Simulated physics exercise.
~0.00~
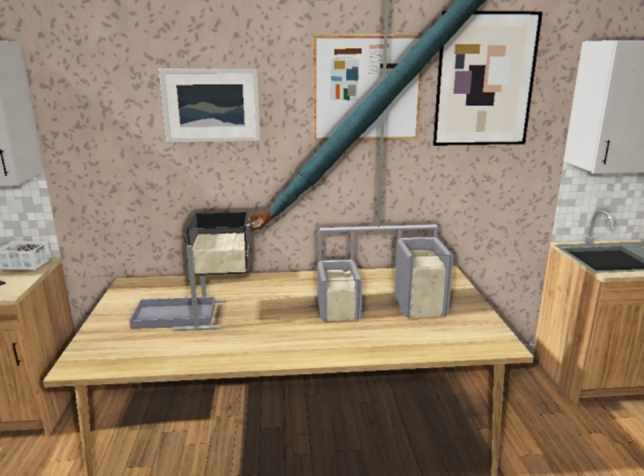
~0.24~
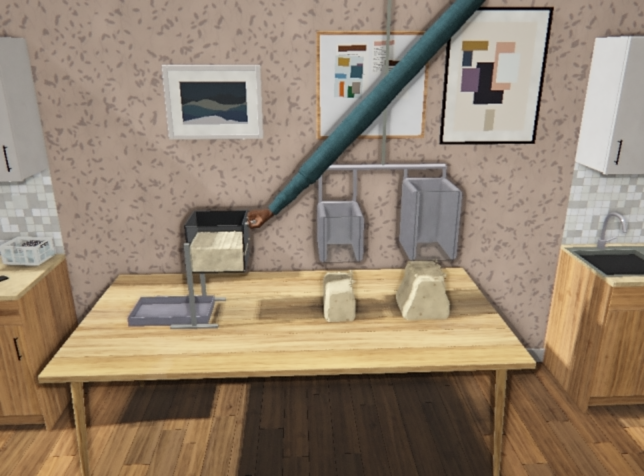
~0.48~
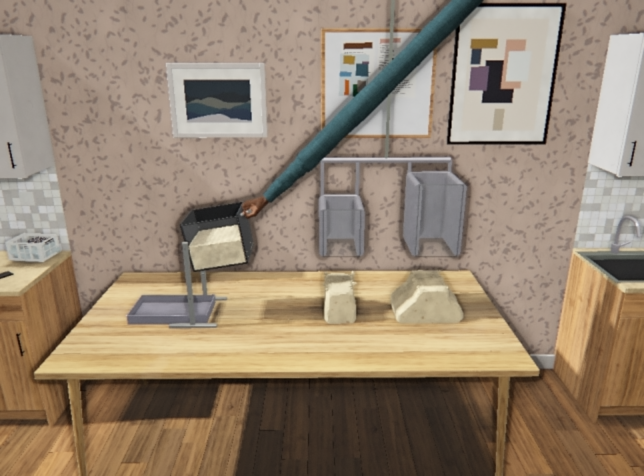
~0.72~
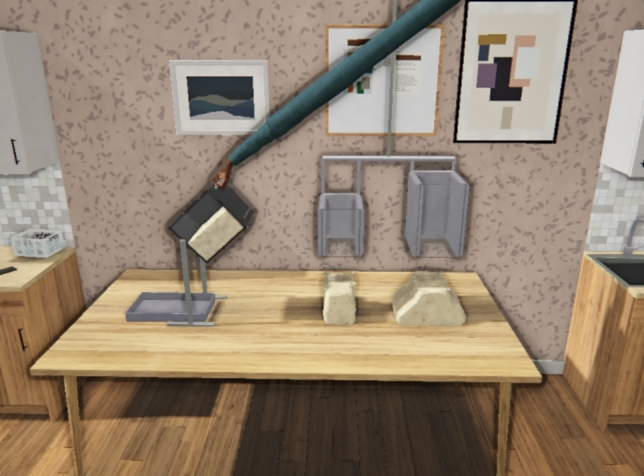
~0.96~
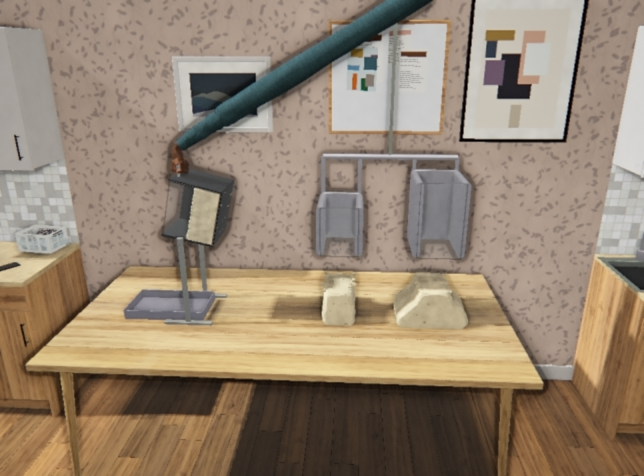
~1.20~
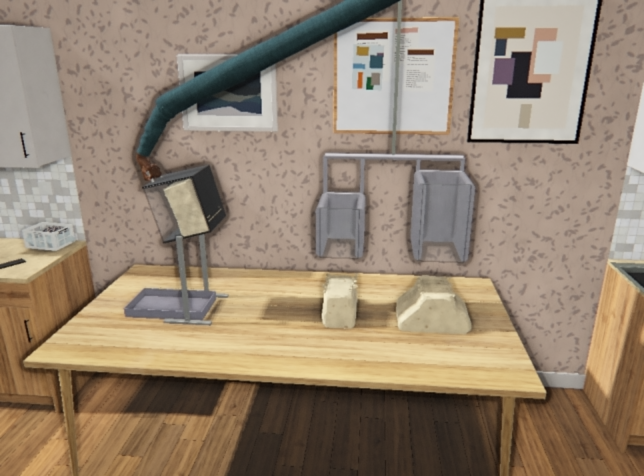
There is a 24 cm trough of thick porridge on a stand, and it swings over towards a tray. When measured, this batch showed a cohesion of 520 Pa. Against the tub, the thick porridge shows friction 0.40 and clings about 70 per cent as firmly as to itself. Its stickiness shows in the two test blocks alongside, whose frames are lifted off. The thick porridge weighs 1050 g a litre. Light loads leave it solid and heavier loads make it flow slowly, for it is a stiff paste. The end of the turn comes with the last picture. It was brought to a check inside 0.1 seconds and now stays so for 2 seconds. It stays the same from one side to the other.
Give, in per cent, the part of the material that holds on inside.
The part that holds on is close to 50 per cent.
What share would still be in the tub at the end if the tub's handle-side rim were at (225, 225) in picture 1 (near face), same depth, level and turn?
Remaining in tub at end: Approx. 100 %.
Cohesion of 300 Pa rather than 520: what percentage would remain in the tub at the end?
In that case some 7 per cent.
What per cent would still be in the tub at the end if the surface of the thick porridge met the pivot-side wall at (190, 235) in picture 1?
It would be close to 0 percent.
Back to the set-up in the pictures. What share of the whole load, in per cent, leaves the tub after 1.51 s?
Near 5 %.
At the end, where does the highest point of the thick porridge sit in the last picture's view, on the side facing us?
Looking at the last picture, I'd put it at about (187, 220).
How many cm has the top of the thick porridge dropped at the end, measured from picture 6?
The top ends up some 18 cm below its level in the last picture.
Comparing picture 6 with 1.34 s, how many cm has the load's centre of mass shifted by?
Displacement noted: Approx. 7 cm... about that.
After 1.34 s, the tub is at 104 degrees and holds 100 %.
After 1.51 s, the tub is at 104 degrees and holds 55 %.
After 1.68 s, the tub is at 104 degrees and holds 50 %.
After 1.85 s, the tub is at 104 degrees and holds 50 %.
After 3.20 s, the tub is at 104 degrees and holds 50 %.
